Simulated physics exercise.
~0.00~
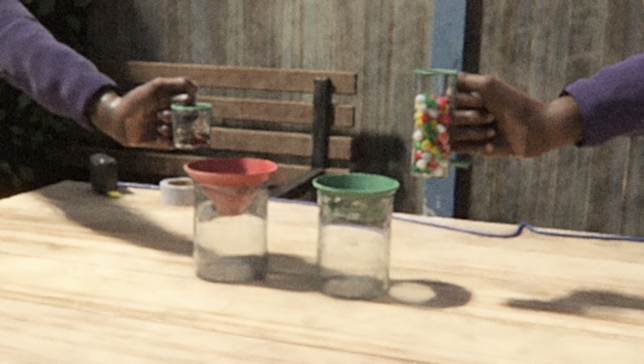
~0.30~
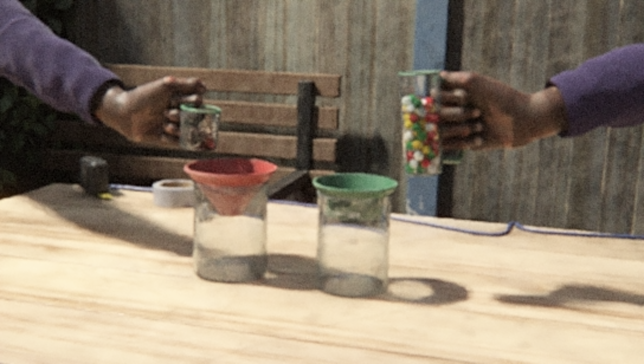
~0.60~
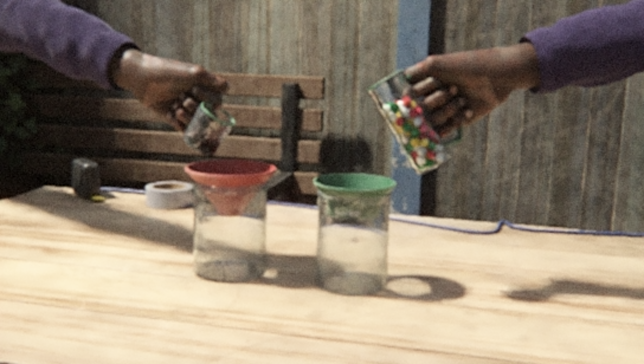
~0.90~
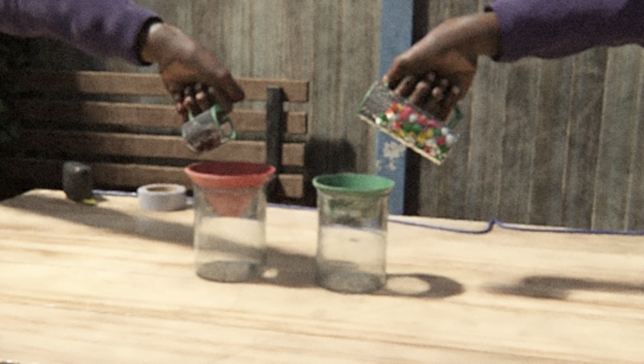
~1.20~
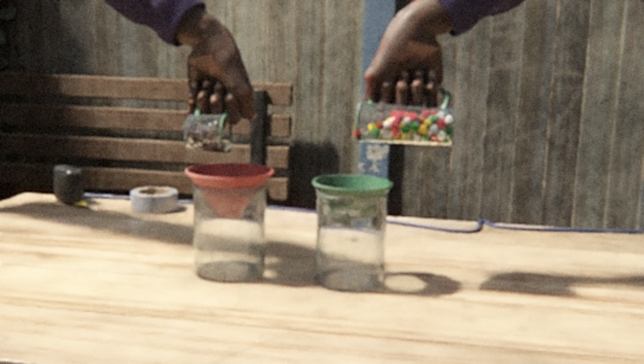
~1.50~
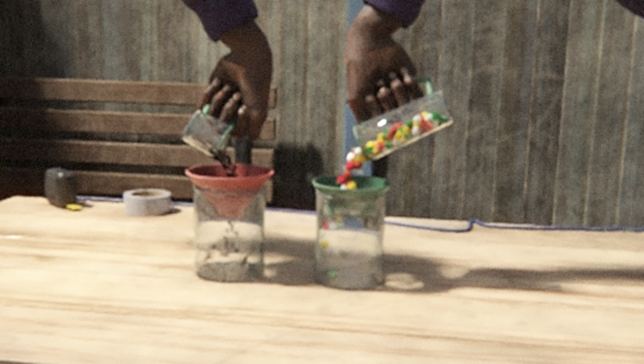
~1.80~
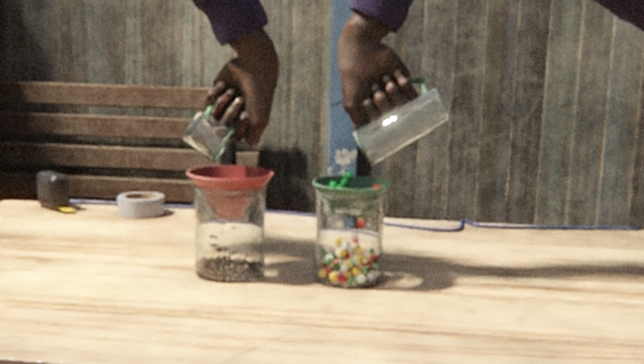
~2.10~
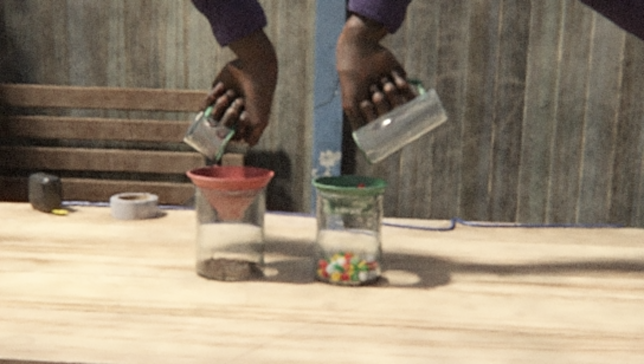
Two hands in purple sleeves hold small clear cups over a wooden table, the left with a little dark material and the right with colourful beads. They move inward above two glass jars, one topped by a red funnel and the other by a green one, tilting the cups onto their sides. Dark grains then fall through the red funnel on the left while bright beads tumble into the green funnel on the right. Both streams drop into the jars as the cups tip further. Finally the cups are emptied, and everything rests at the bottom of the jars, with neither funnel clogged.
